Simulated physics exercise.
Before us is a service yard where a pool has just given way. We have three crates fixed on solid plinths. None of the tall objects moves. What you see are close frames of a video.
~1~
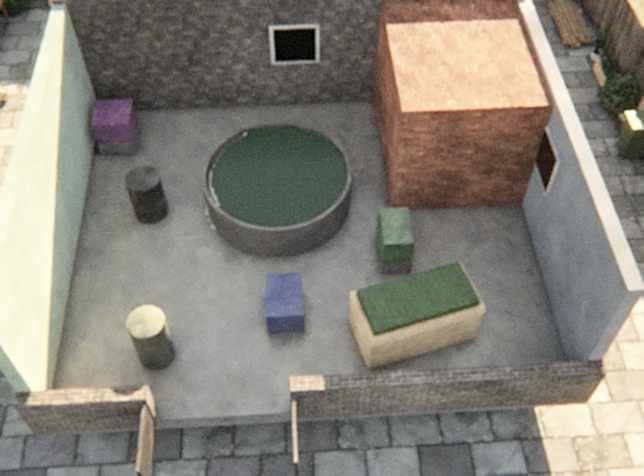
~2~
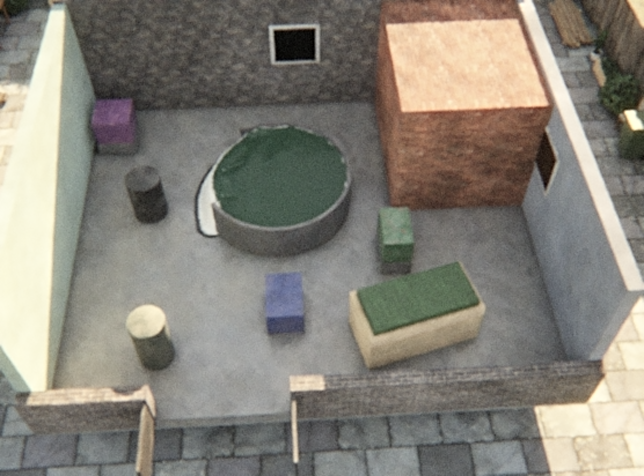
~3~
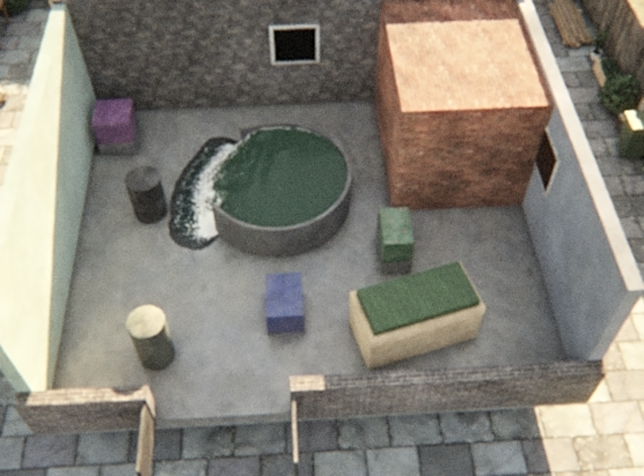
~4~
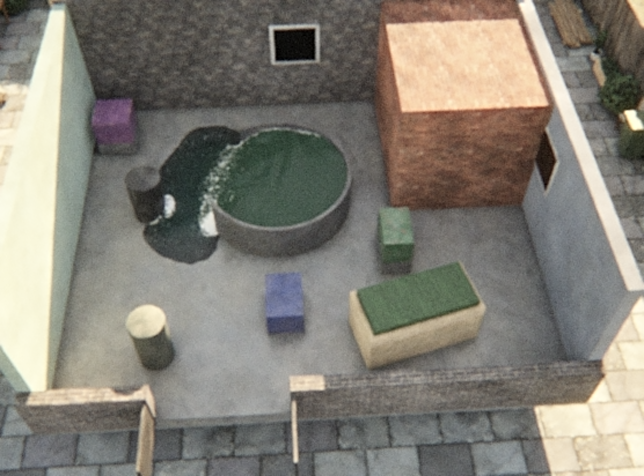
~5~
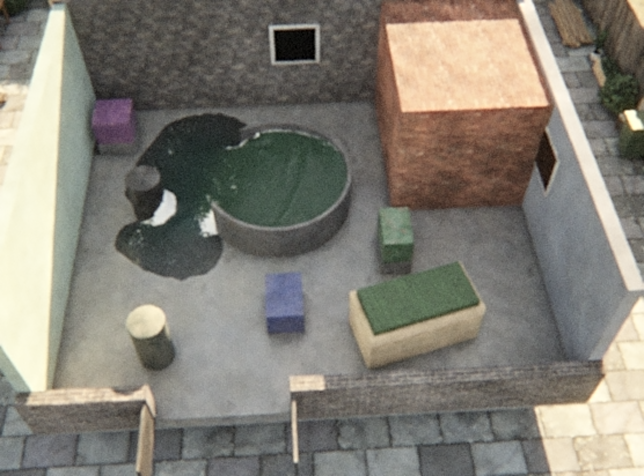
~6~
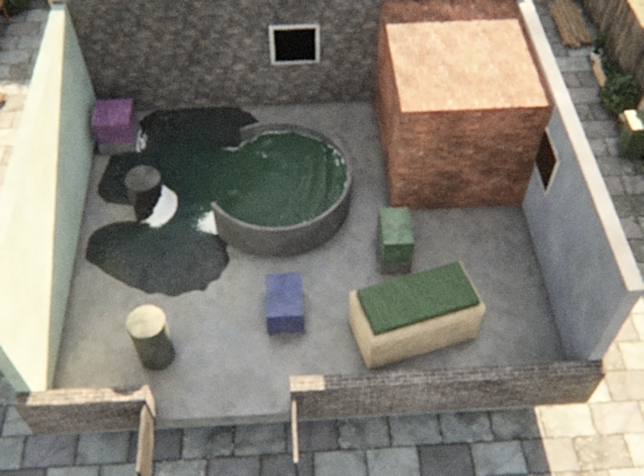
A round pool opens on its left side and dark green water spreads around a dark cylinder.
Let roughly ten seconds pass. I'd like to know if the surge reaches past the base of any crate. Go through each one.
Here is how it goes: The blue crate is reached; the purple crate is reached; the green crate is not reached.
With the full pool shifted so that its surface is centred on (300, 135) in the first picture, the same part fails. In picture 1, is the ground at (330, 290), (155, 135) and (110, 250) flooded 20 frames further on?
Results in order - left untouched, swamped, swamped.
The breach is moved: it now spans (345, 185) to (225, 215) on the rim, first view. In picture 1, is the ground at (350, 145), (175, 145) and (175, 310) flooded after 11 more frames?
Untouched, untouched, soaked.
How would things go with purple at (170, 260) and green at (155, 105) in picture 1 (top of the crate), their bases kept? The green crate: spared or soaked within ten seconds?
Outcome for the green crate: It gets reached.
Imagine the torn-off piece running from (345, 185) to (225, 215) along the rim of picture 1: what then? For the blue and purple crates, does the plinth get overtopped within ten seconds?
Taking them in turn, the blue one is swamped, and the purple one is left untouched.
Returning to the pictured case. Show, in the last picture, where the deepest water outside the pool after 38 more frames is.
Deepest point: About (48, 412).
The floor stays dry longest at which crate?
Note: The green one.
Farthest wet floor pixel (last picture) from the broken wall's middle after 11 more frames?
The farthest point of the front sits at (48, 412).
A moment on, water covers 30 % of the floor; the blue crate not reached, the purple crate water round its plinth, the green crate not reached.
Next, water covers 35 % of the floor; the blue crate not reached, the purple crate water round its plinth, the green crate not reached.
Then, water covers 50 % of the floor; the blue crate not reached, the purple crate water round its plinth, the green crate not reached.
Later, water covers 80 % of the floor; the blue crate water round its plinth, the purple crate water round its plinth, the green crate water round its plinth.
In the end, water covers 100 % of the floor; the blue crate was topped, the purple crate was topped, the green crate stayed above the water.
